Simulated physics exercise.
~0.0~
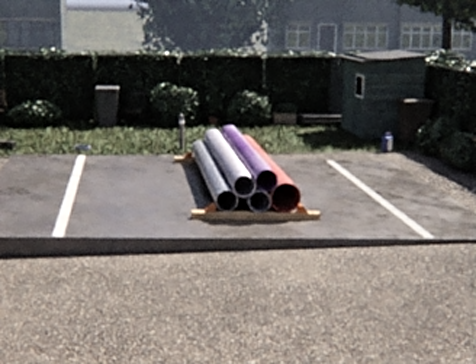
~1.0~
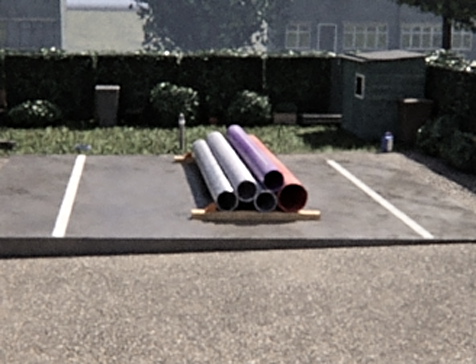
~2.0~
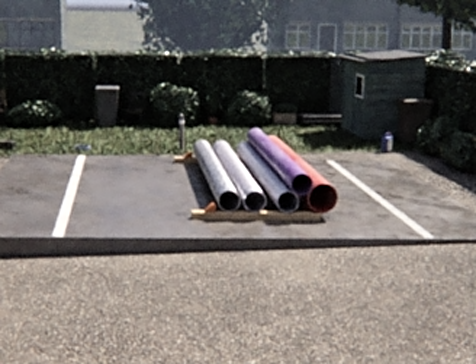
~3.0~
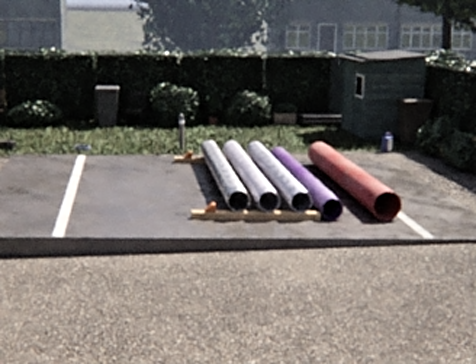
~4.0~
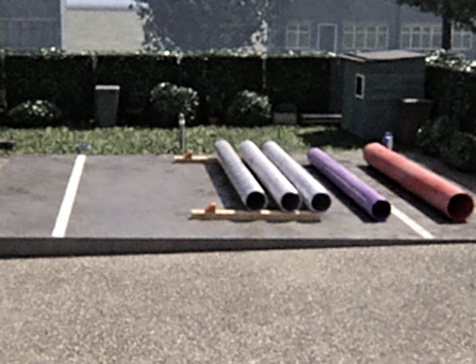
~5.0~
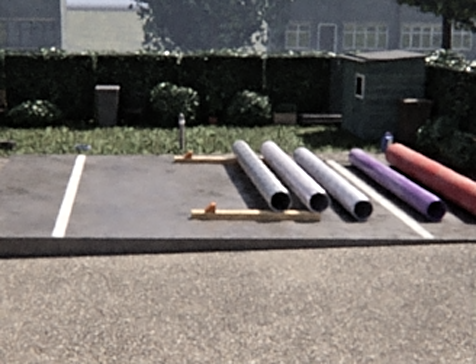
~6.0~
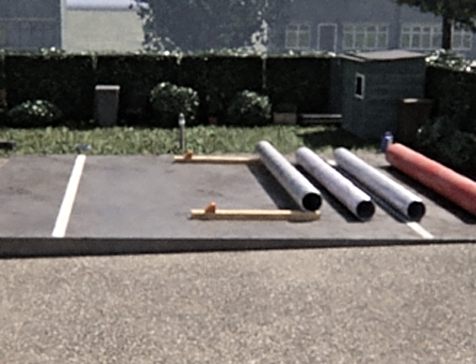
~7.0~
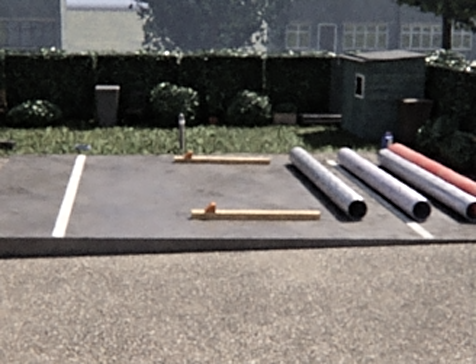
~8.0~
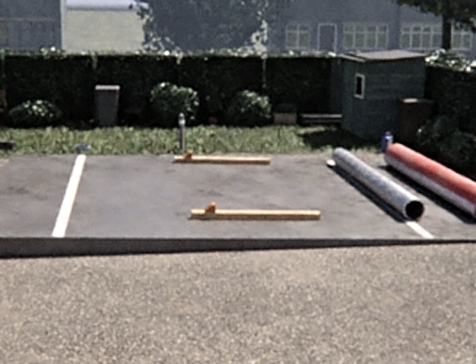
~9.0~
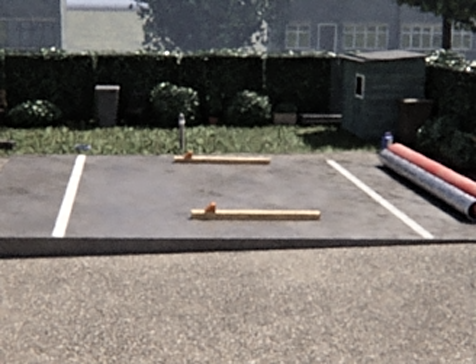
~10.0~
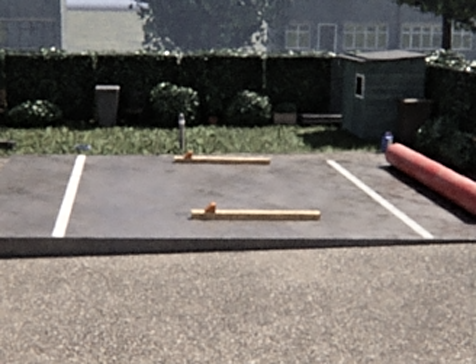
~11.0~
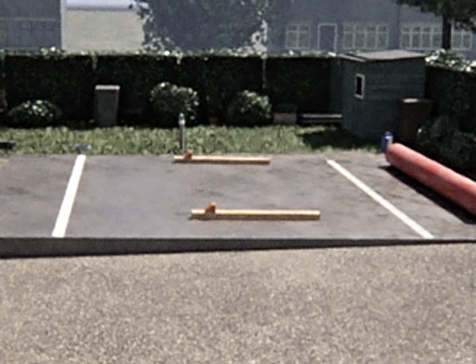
We see a stack of metal pipes, one red and one purple, slump and spread to the right on a paved bay, rolling off their bearers and over the right white line until only the red pipe remains in view at the right edge.
